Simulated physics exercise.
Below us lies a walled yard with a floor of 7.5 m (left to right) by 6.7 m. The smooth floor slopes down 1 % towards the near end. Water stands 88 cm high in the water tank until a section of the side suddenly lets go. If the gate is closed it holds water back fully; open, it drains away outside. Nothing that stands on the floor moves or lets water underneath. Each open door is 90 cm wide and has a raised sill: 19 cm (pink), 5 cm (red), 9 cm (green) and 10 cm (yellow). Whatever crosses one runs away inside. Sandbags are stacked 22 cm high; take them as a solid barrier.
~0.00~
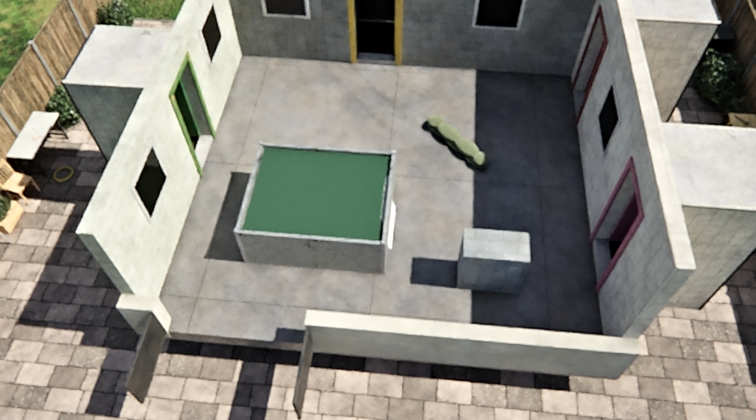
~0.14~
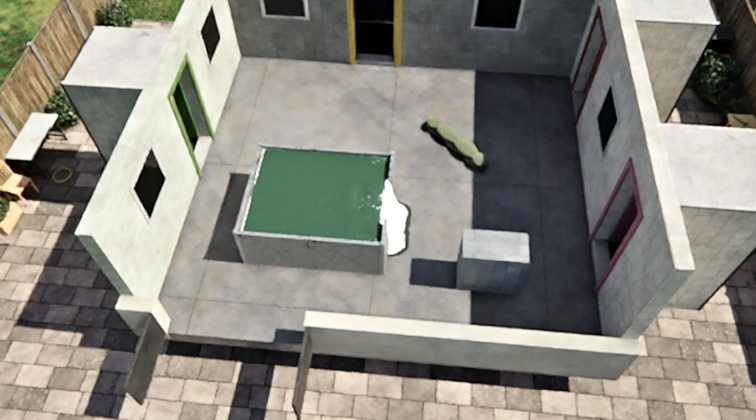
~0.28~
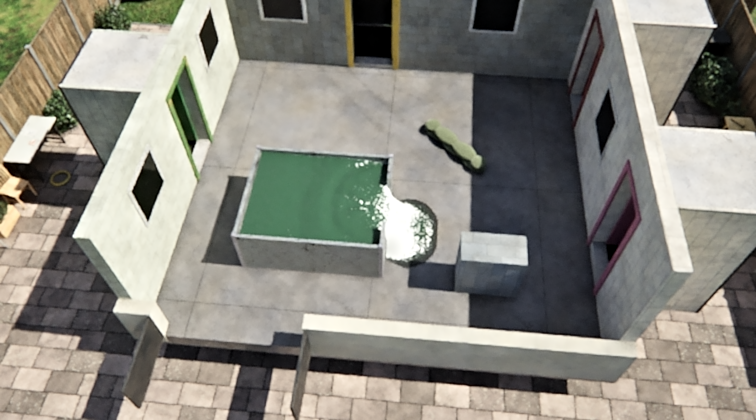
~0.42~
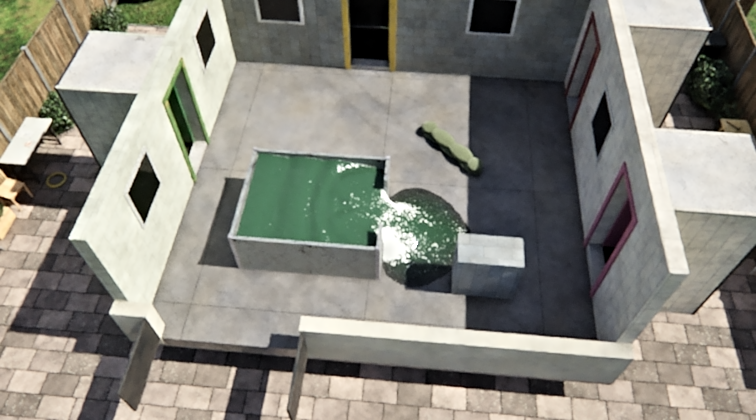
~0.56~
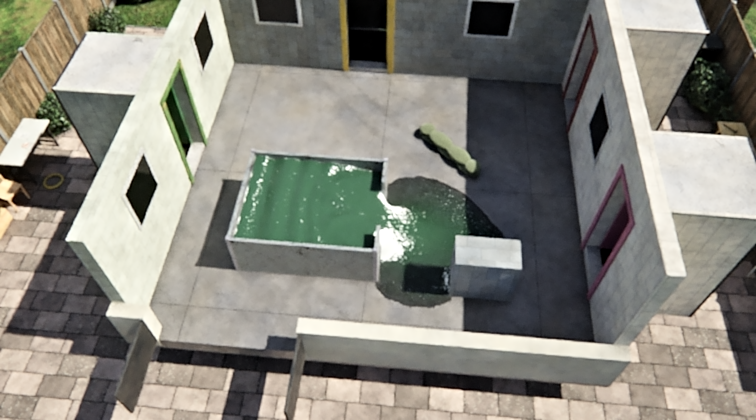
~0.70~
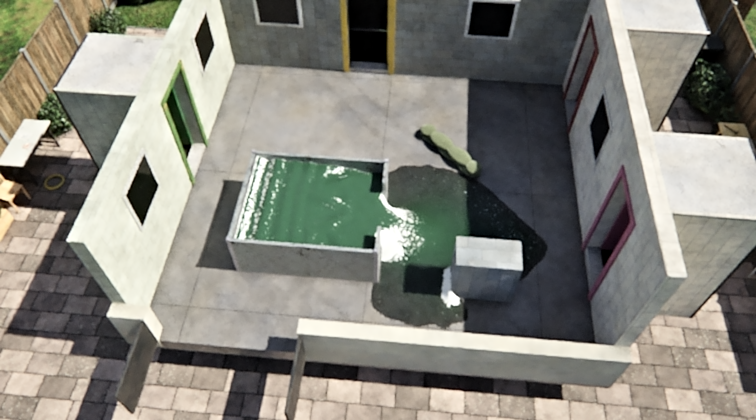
Green water pours from the right side of a pale-walled tank and spreads across the grey floor of a walled yard, seen from high above, while the view shifts very slightly. The tank stands left of centre, with a pale block and green sandbags to its right, and green, yellow and red doorways around. White froth bursts out first, then a dark-edged pool widens rightward around the block as ripples cross the tank.
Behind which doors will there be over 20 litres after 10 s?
The water let in: At the pink door it goes over the limit; at the red door it exceeds the limit; at the green door it does not reach the limit; at the yellow door it does not reach the limit.
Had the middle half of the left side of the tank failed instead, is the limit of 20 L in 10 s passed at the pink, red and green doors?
Then: Pink below, red past it, green past it.
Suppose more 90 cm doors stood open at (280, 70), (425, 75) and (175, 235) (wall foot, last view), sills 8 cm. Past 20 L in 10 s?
In turn: Not over, not over, under.
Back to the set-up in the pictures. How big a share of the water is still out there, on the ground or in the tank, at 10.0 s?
About 86 per cent.
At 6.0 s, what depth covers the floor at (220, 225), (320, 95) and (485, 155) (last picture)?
About 0, 3 and 3 cm.
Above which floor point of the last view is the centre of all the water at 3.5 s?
Near (408, 227).
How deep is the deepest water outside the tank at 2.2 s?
Up to some 45 cm.
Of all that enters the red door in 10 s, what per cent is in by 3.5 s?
About 5 per cent.
After 1.4 s water covers 25 % of the floor and is deepest (50 cm) near (389, 237); pink door 32 cm at the sill, 28 L in, red door not reached, green door not reached, yellow door not reached.
After 2.2 s water covers 35 % of the floor and is deepest (45 cm) near (576, 252); pink door 39 cm at the sill, 132 L in, red door 7 cm at the sill, 0 L in, green door not reached, yellow door not reached.
After 3.5 s water covers 50 % of the floor and is deepest (31 cm) near (389, 237); pink door 29 cm at the sill, 242 L in, red door 8 cm at the sill, 5 L in, green door not reached, yellow door not reached.
After 6.0 s water covers 75 % of the floor and is deepest (24 cm) near (589, 364); pink door 21 cm at the sill, 302 L in, red door 11 cm at the sill, 43 L in, green door not reached, yellow door 3 cm at the sill, 0 L in.
After 10.0 s water covers 95 % of the floor and is deepest (16 cm) near (589, 364); pink door 12 cm at the sill, 305 L in, red door 9 cm at the sill, 106 L in, green door 11 cm at the sill, 0 L in, yellow door 4 cm at the sill, 0 L in.
